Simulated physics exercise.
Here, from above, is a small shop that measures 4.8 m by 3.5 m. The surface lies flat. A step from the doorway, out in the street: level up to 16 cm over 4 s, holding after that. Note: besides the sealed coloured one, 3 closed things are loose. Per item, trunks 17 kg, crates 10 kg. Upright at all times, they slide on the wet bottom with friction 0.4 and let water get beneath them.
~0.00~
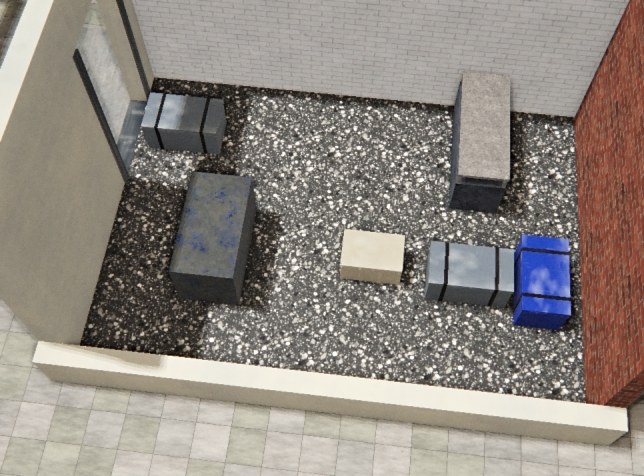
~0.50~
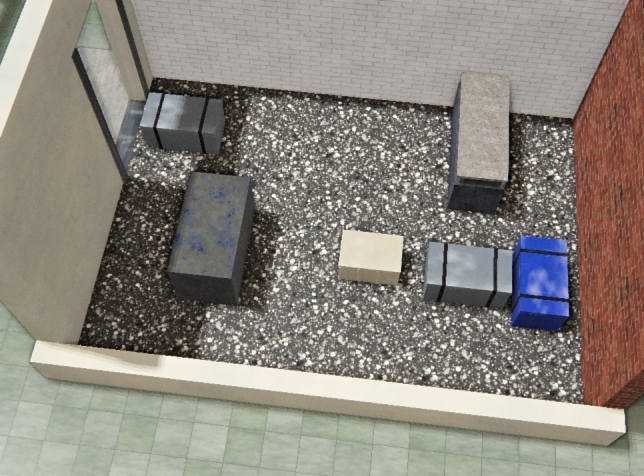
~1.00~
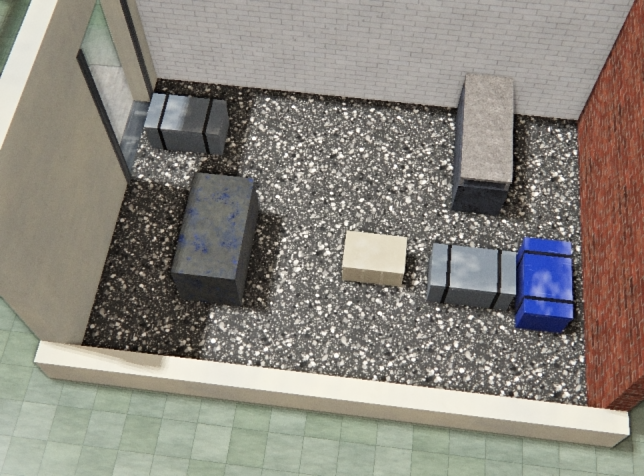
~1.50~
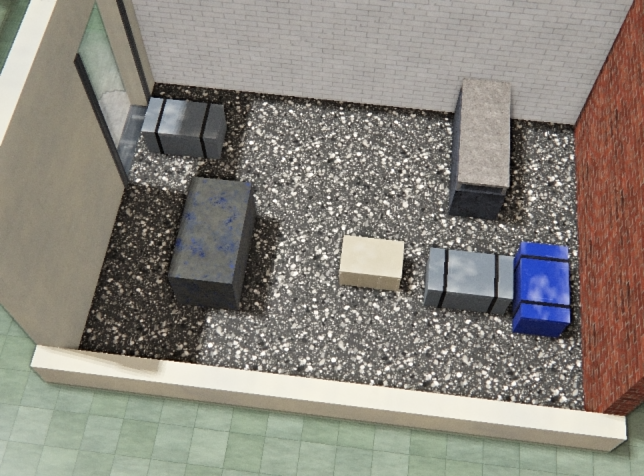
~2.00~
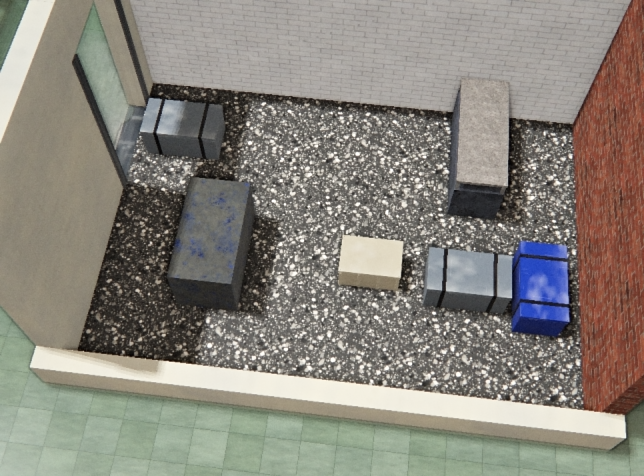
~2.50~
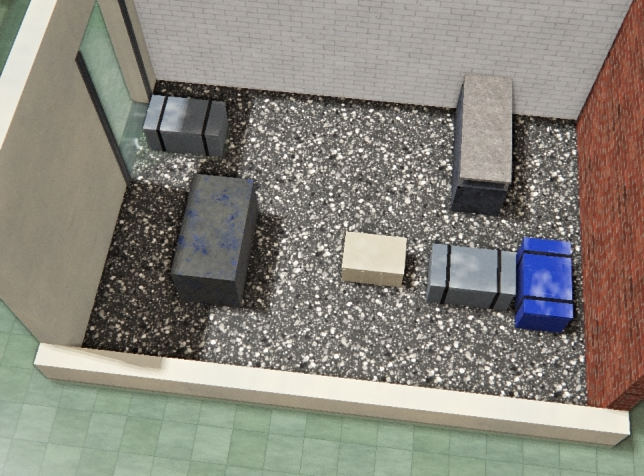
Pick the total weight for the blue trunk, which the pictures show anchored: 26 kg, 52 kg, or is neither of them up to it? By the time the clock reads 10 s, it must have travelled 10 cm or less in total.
26 kg is enough.
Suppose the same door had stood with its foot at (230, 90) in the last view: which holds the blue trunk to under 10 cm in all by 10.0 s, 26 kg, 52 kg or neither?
If so, even the lighter mass works.
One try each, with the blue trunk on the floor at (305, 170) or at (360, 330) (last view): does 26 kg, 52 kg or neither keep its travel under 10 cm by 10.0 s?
In order, heavier load succeeds alone and both loads succeed.
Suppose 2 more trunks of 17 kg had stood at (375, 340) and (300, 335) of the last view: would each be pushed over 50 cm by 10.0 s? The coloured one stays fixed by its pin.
Those two come out inside the line and inside the line, in that order.
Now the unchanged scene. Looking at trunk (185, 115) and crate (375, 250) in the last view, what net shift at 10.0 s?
Respectively 250 and 60 cm.
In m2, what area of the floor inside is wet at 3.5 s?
At that time the wet patch spans about 1.5 m2.
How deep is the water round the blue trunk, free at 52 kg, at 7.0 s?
Depth: Approx. 1 cm.
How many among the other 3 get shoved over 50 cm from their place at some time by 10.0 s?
The number is 3.
After 3.5 s the blue trunk would be 0 cm from its start with 26 kg and 0 cm from its start with 52 kg; 0 cm of water round it then.
After 4.5 s the blue trunk would be 0 cm from its start with 26 kg and 0 cm from its start with 52 kg; 0 cm of water round it then.
After 7.0 s the blue trunk would be 0 cm from its start with 26 kg and 0 cm from its start with 52 kg; 1 cm of water round it then.
After 10.0 s the blue trunk would be 0 cm from its start with 26 kg and 0 cm from its start with 52 kg; 3 cm of water round it then.
